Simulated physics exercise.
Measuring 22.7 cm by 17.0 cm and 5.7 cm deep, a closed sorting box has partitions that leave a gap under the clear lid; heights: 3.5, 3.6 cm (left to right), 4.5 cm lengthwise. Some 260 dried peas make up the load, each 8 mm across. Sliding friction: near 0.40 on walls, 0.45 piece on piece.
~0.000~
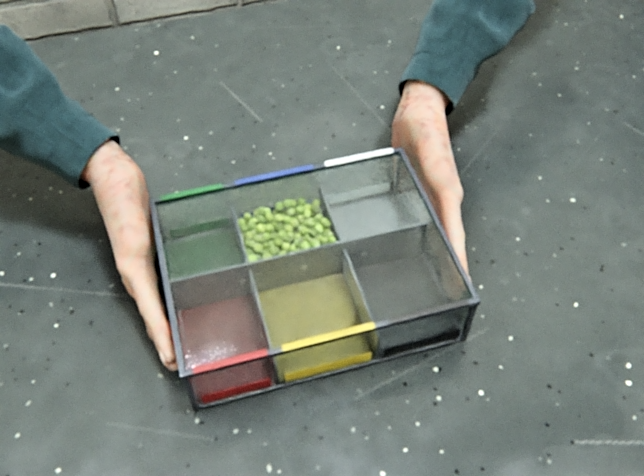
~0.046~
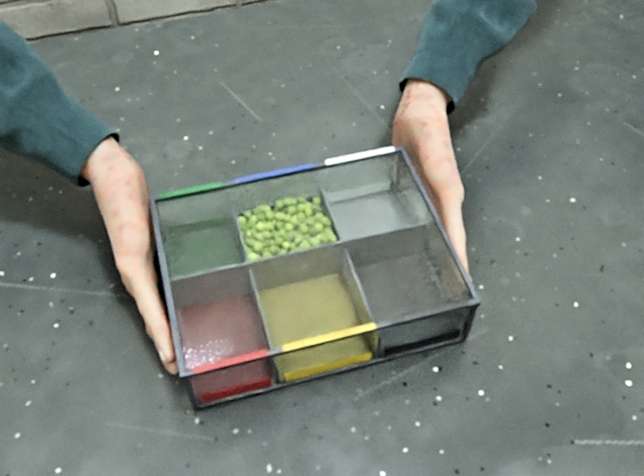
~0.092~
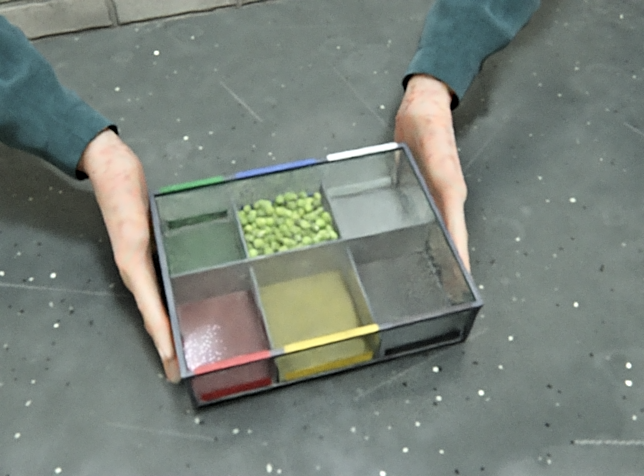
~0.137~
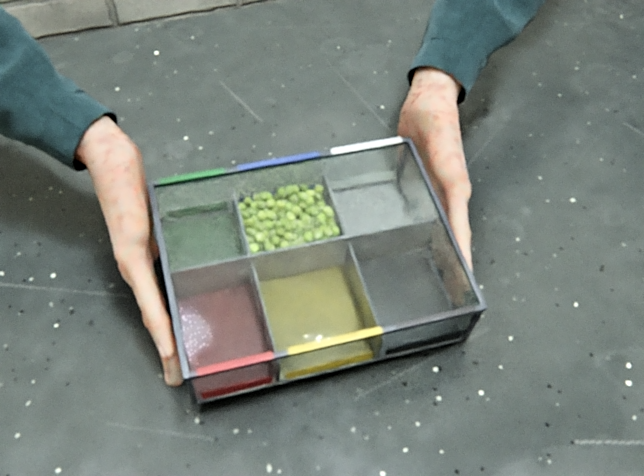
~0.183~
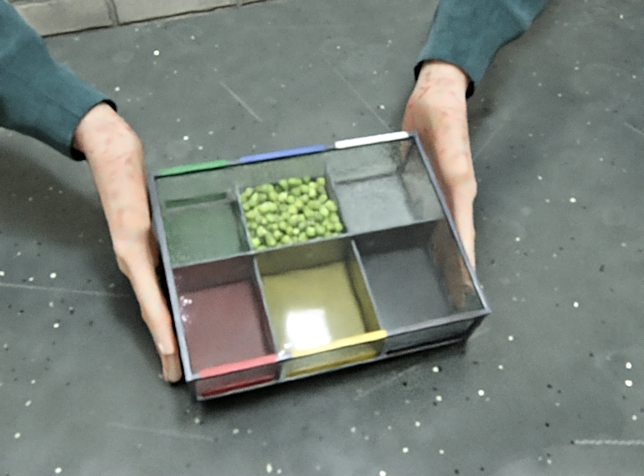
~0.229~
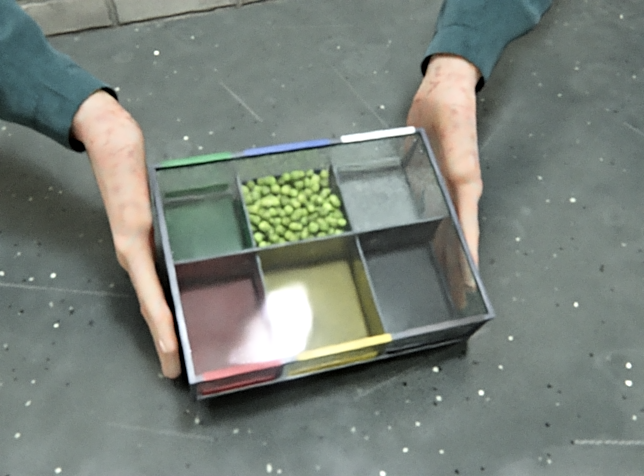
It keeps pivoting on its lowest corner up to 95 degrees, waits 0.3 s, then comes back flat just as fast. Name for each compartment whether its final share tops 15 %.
Result: Red: Fails to beat the threshold; blue: Beats the threshold; green: Fails to beat the threshold; yellow: Fails to beat the threshold; white: Fails to beat the threshold; black: Beats the threshold.
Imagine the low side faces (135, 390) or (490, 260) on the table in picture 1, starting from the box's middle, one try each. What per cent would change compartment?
About 85 and 85 per cent.
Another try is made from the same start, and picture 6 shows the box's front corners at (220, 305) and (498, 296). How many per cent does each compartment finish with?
Final shares: Red 0%, blue 20%, green 0%, yellow 0%, white 70%, black 10%.
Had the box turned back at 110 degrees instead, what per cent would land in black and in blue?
Then the black compartment would keep 25 per cent and the blue one 70 per cent.
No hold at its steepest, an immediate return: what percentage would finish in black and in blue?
Black 25; blue 65.
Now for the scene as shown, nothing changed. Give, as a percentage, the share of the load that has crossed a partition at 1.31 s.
25 %.
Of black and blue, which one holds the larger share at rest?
More settles in the blue compartment.
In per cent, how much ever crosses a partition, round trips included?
About 30 per cent.
Then, at 1.31 s, tilt 95 degrees; blue 75 %, white 5 %, black 20 %.
Then, at 2.03 s, tilt 49 degrees; blue 70 %, yellow 5 %, black 25 %.
After 2.78 s, tilt 0 degrees; blue 70 %, yellow 5 %, black 25 %.
In the end, at 3.4 s, red 0 %, blue 70 %, green 0 %, yellow 5 %, white 0 %, black 25 %.
